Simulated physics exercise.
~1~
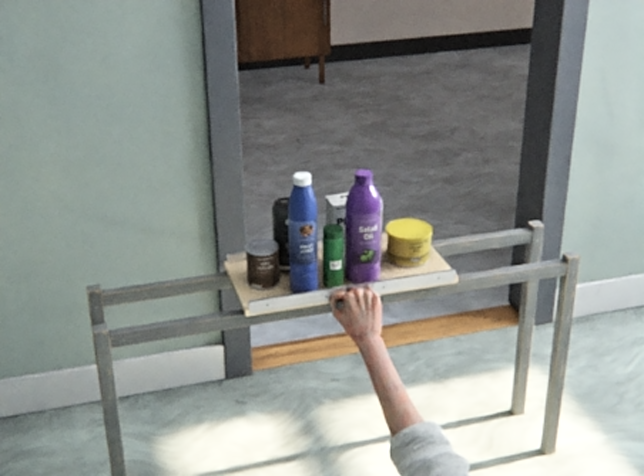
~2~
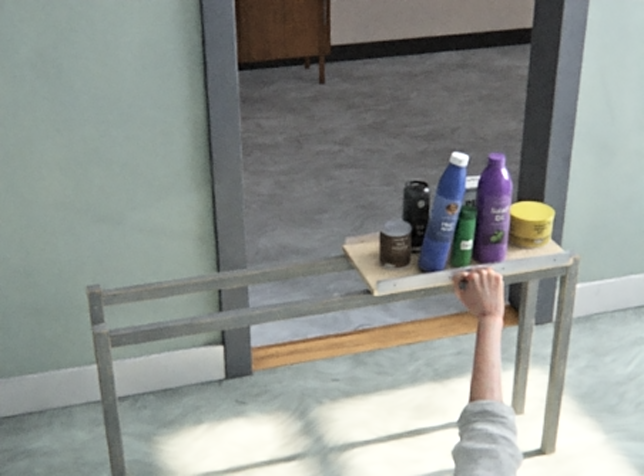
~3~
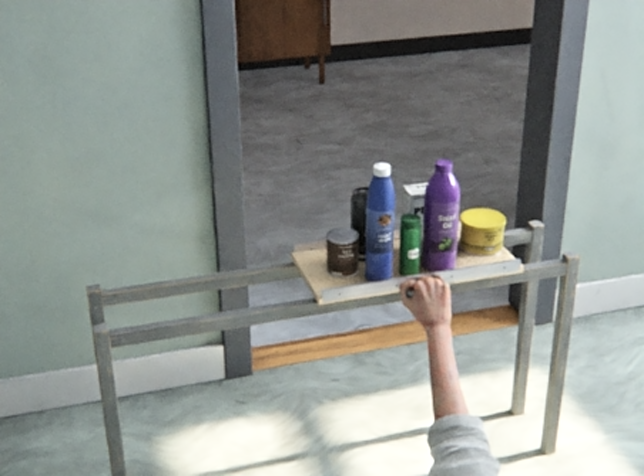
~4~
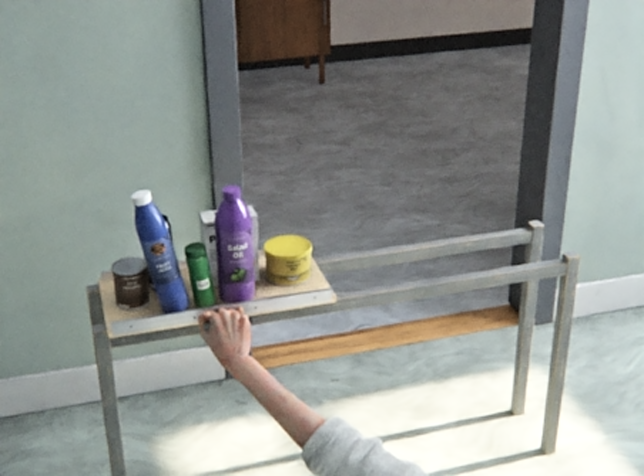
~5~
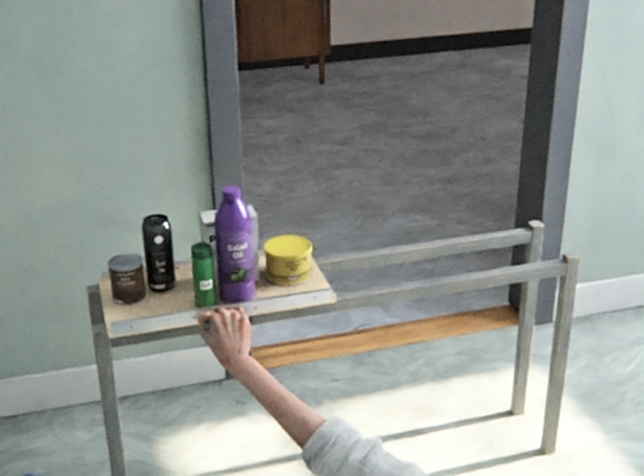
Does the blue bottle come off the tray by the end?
Yes, the blue bottle comes off the tray. It leans over when the tray is at the left end and is no longer among the items at the end.
The video shows a hand sliding a tray of bottles and containers along a metal rail stand, right, partway back, then to the left end. The blue bottle leans at each end and is finally gone from the tray, while the other items remain upright.
